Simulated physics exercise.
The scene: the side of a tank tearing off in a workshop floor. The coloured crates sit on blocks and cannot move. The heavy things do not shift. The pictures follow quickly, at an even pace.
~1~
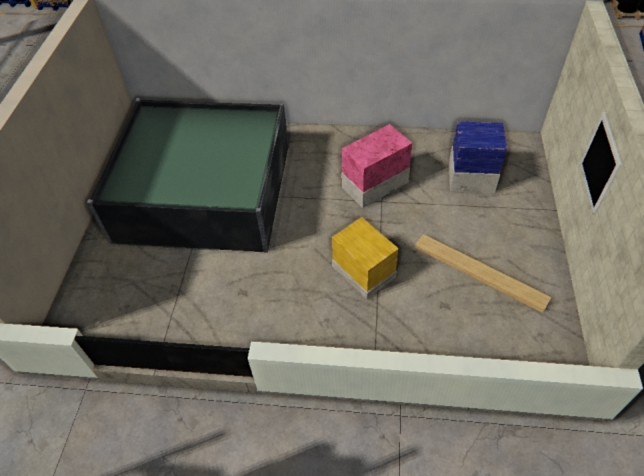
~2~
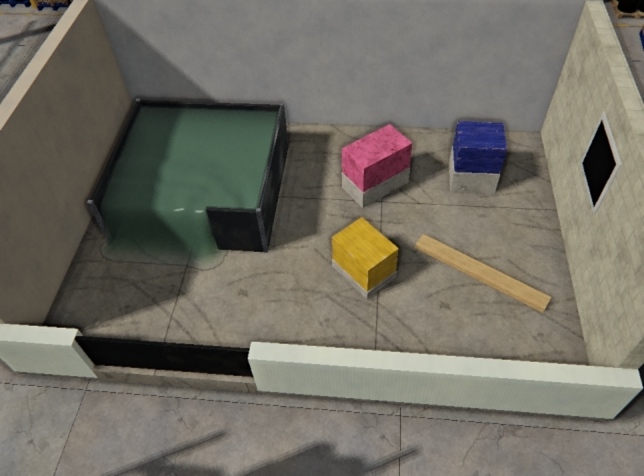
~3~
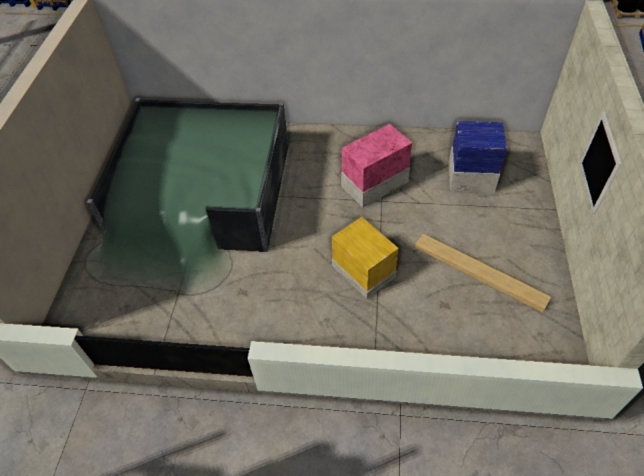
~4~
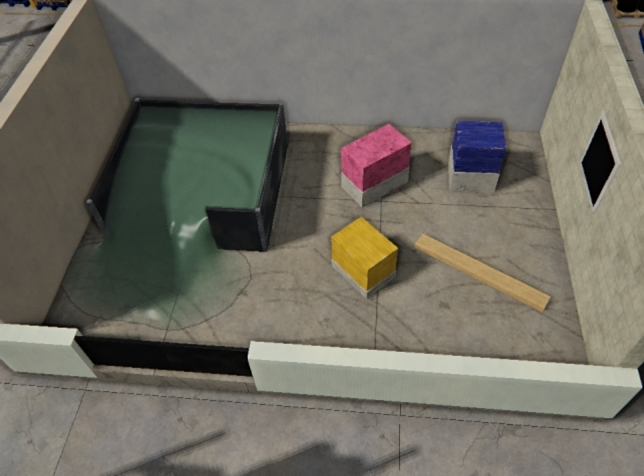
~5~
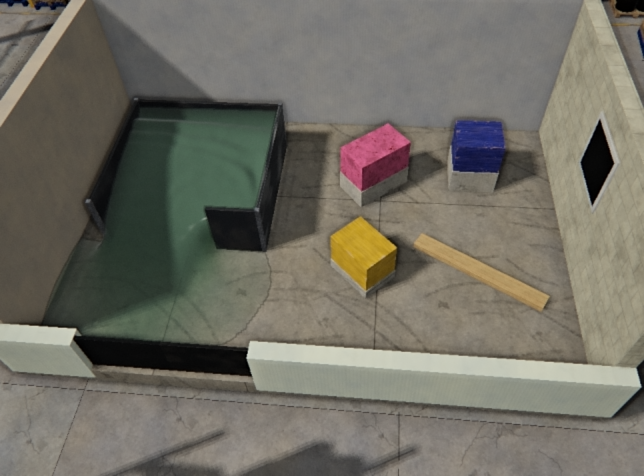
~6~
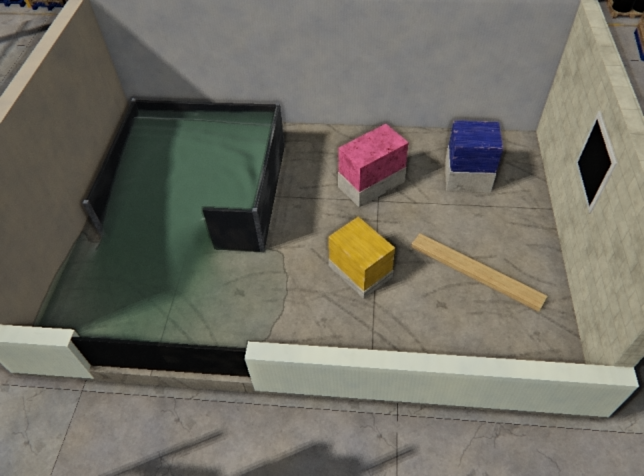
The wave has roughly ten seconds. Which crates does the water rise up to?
In the end: The blue crate keeps dry; the pink crate keeps dry; the yellow crate is soaked.
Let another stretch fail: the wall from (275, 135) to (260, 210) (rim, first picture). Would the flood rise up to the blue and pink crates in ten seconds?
In short: Blue crate escapes it; pink crate is soaked.
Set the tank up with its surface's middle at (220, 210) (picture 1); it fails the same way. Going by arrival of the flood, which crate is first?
That is the one in yellow.
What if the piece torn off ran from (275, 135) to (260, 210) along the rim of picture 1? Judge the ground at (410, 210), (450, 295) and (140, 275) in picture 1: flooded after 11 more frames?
In turn: Flooded, covered, clear.
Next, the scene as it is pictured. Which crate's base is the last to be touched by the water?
I say the one in blue.
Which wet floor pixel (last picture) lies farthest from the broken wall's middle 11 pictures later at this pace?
Around (535, 386).
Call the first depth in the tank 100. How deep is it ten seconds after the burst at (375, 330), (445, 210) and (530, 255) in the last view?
In turn 20, 18 and 20 in a hundred.
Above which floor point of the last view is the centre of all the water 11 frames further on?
At about (176, 252).
A moment on, water covers 20 % of the floor; the blue crate not reached, the pink crate not reached, the yellow crate water round its plinth.
Next, water covers 40 % of the floor; the blue crate not reached, the pink crate not reached, the yellow crate water round its plinth.
Then, water covers 65 % of the floor; the blue crate not reached, the pink crate water round its plinth, the yellow crate water round its plinth.
Later, water covers 100 % of the floor; the blue crate water round its plinth, the pink crate water round its plinth, the yellow crate water round its plinth.
In the end, water covers 100 % of the floor; the blue crate stayed above the water, the pink crate stayed above the water, the yellow crate was topped.
